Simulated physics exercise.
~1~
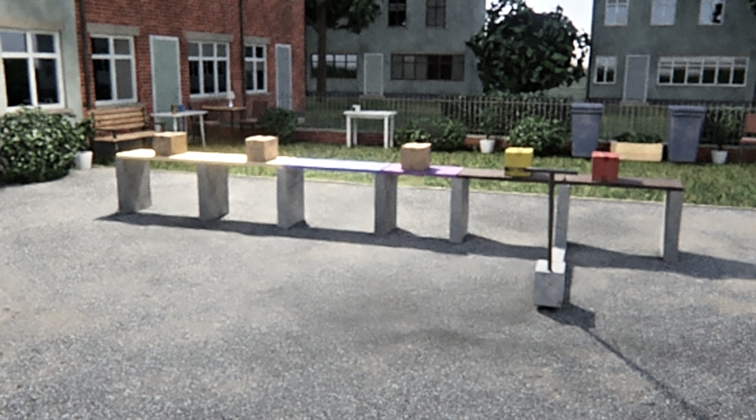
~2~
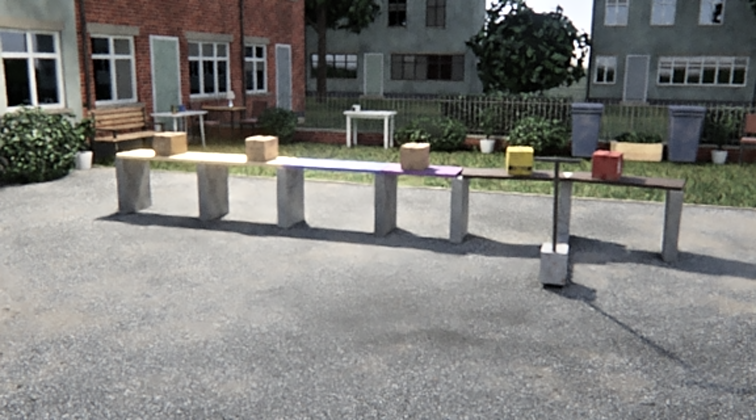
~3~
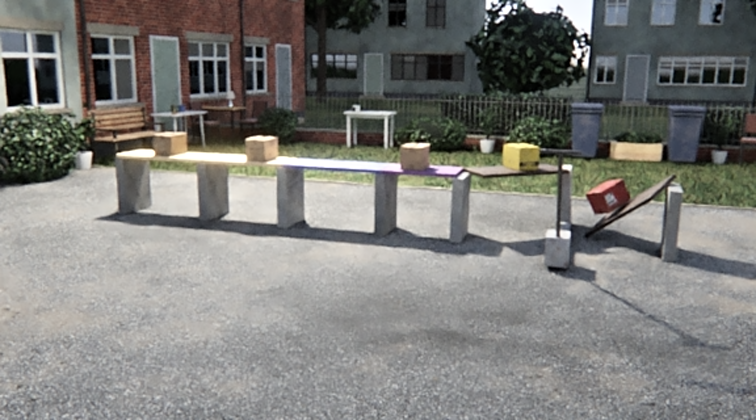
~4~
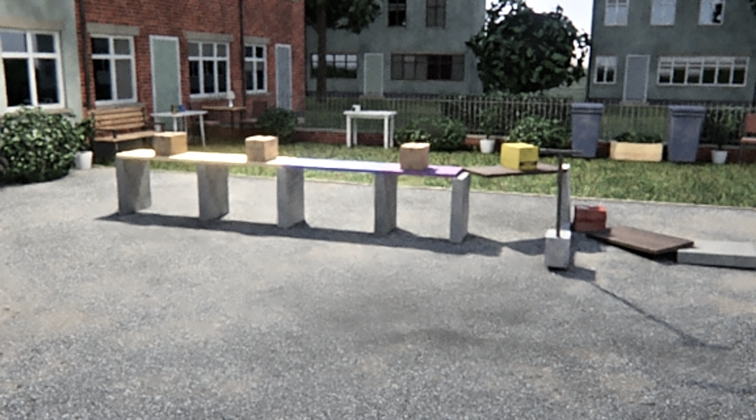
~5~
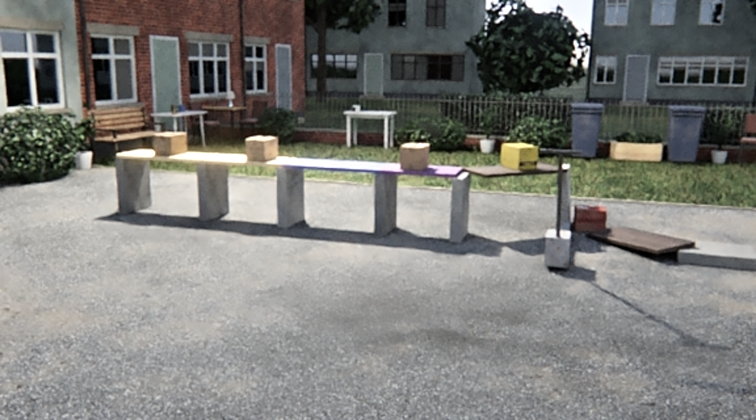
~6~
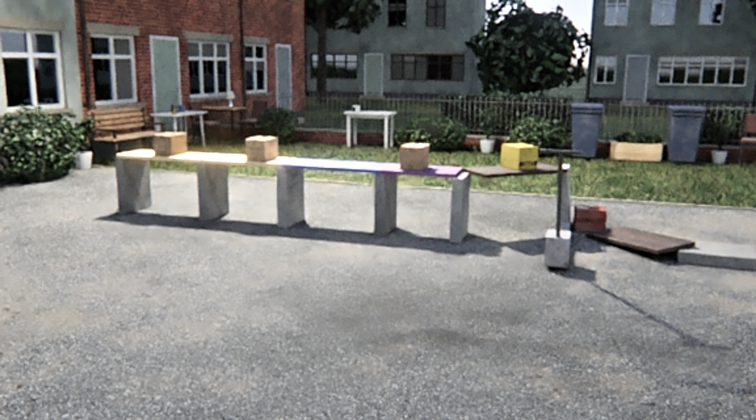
In a paved yard outside some houses, a low jack slid in against an upright near the right of a long plank shelf, and the end board and last block toppled, dropping the red box, while the yellow box and everything leftward stayed up.
